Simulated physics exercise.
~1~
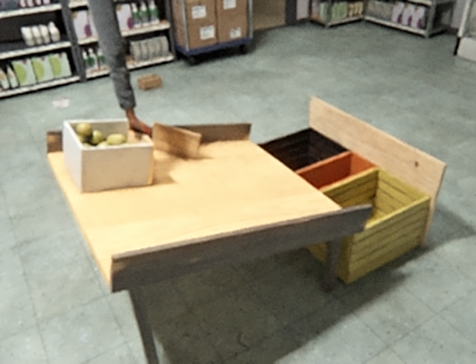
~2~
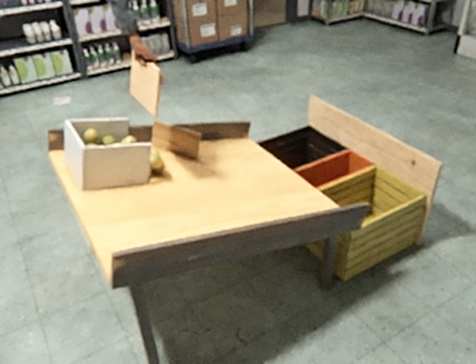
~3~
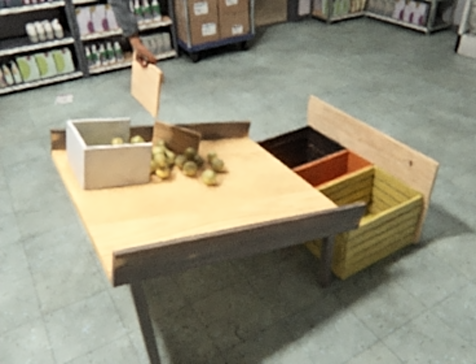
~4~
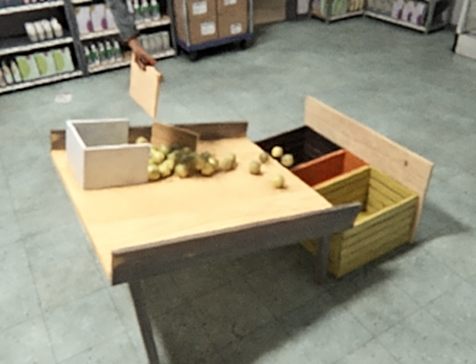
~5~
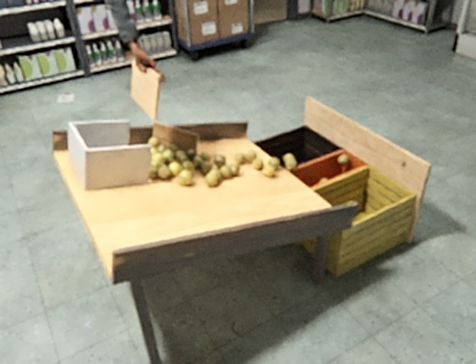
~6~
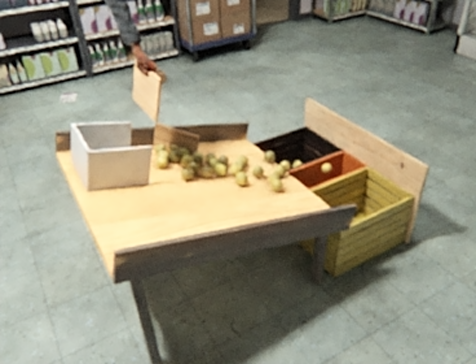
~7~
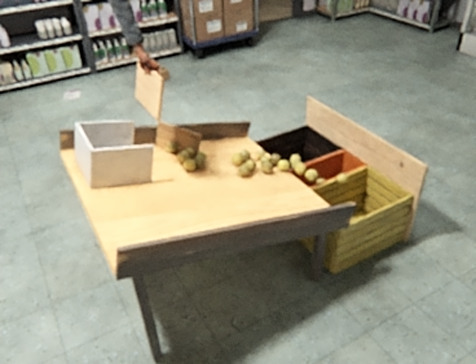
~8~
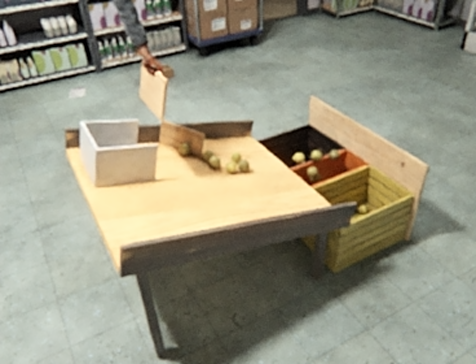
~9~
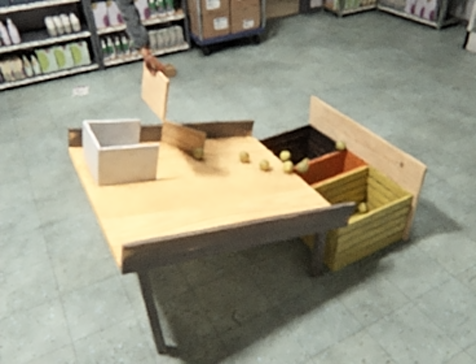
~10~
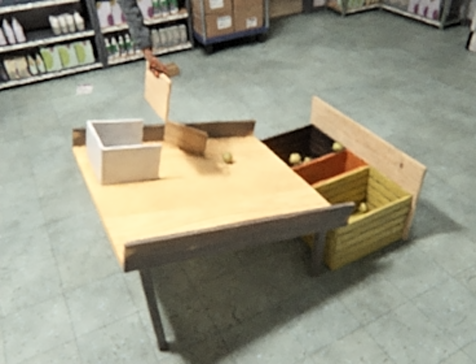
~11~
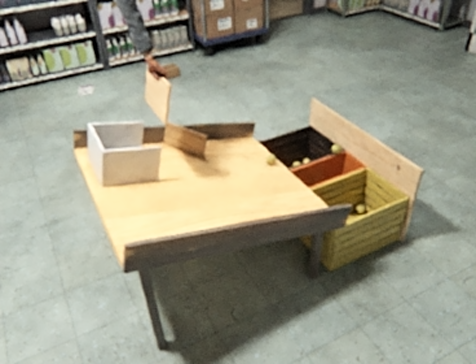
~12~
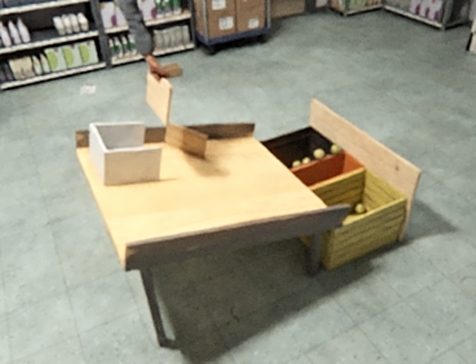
At the start, a hand reaches down to the open side of a white pen full of yellow apples on a sloping, walled wooden table. The hand lifts the gate clear and holds it up while the first apples tumble out. The rest pour after them, round an angled board and across the slope to the right, dropping off the far edge into a dark wooden tub, an orange tote and a yellow tub. The stream thins to a few stragglers, and one last apple rolls over the edge. The table ends up bare, with apples showing in the containers.
